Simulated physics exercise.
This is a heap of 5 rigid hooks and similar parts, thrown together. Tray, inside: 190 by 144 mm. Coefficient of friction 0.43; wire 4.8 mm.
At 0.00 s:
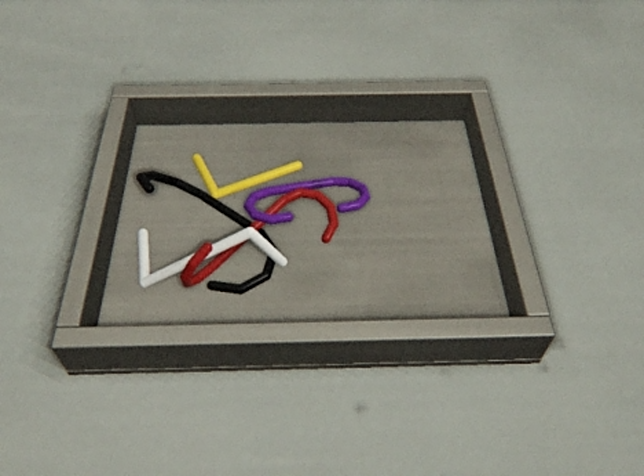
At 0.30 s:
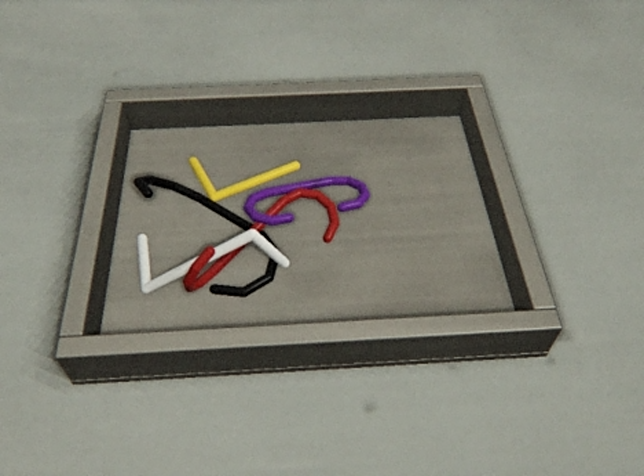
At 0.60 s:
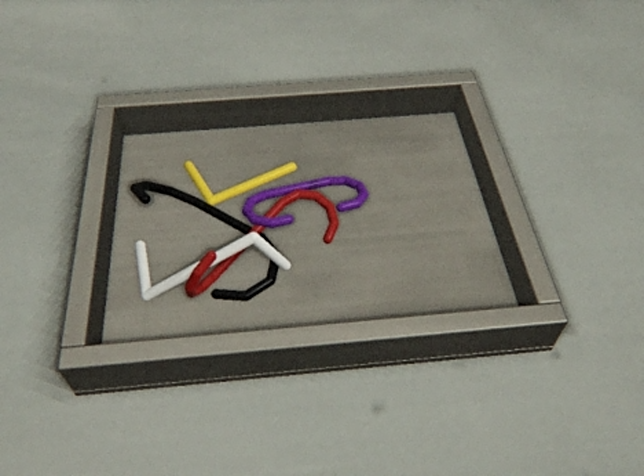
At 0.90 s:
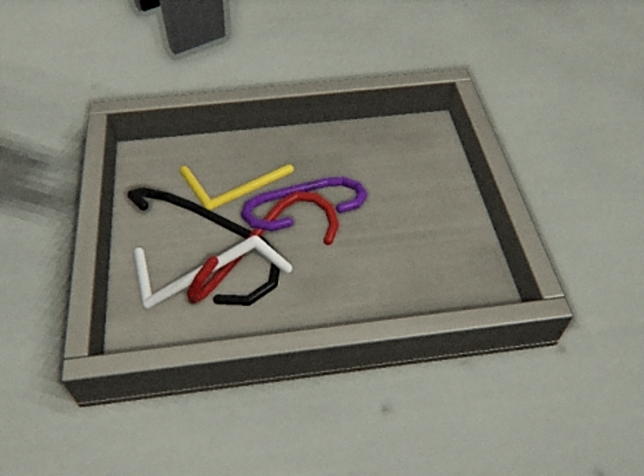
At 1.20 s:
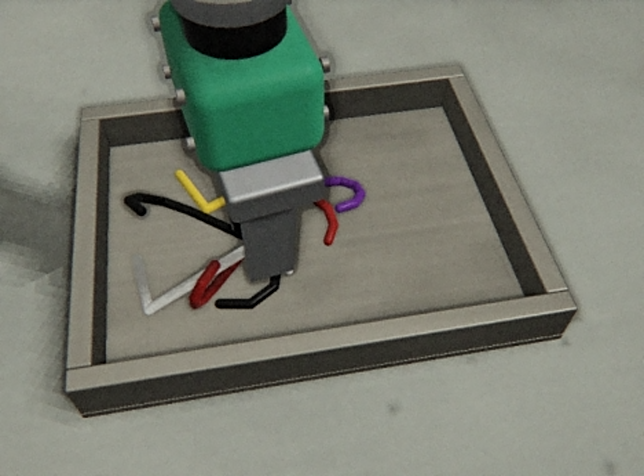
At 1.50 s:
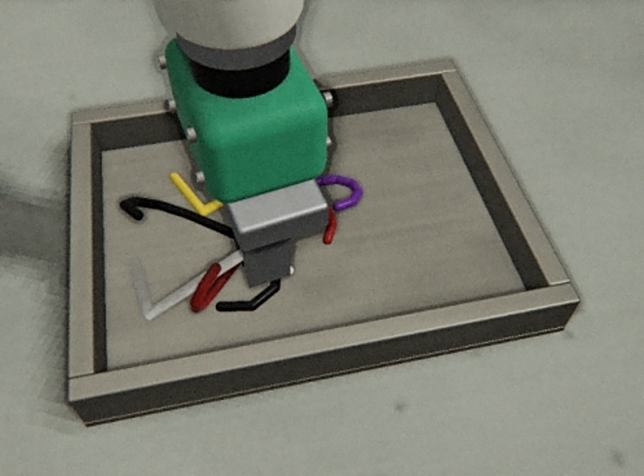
Green robotic gripper descending into a shallow grey tray and closing on a white crank among tangled, coloured bent rods.
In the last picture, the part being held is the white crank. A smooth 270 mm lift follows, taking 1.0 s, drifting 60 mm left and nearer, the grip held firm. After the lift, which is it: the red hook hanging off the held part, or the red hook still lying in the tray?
The red hook is still lying in the tray.
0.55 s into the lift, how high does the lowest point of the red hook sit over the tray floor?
Height: Approx. 0 mm.
After 1.80 s, lowest point more than 20 mm over the tray floor, white crank 58 mm.
After 2.05 s, lowest point more than 20 mm over the tray floor, white crank 158 mm.
After 2.50 s, lowest point more than 20 mm over the tray floor, white crank 272 mm.
End, hanging white crank 272 mm; the other 4 are down.
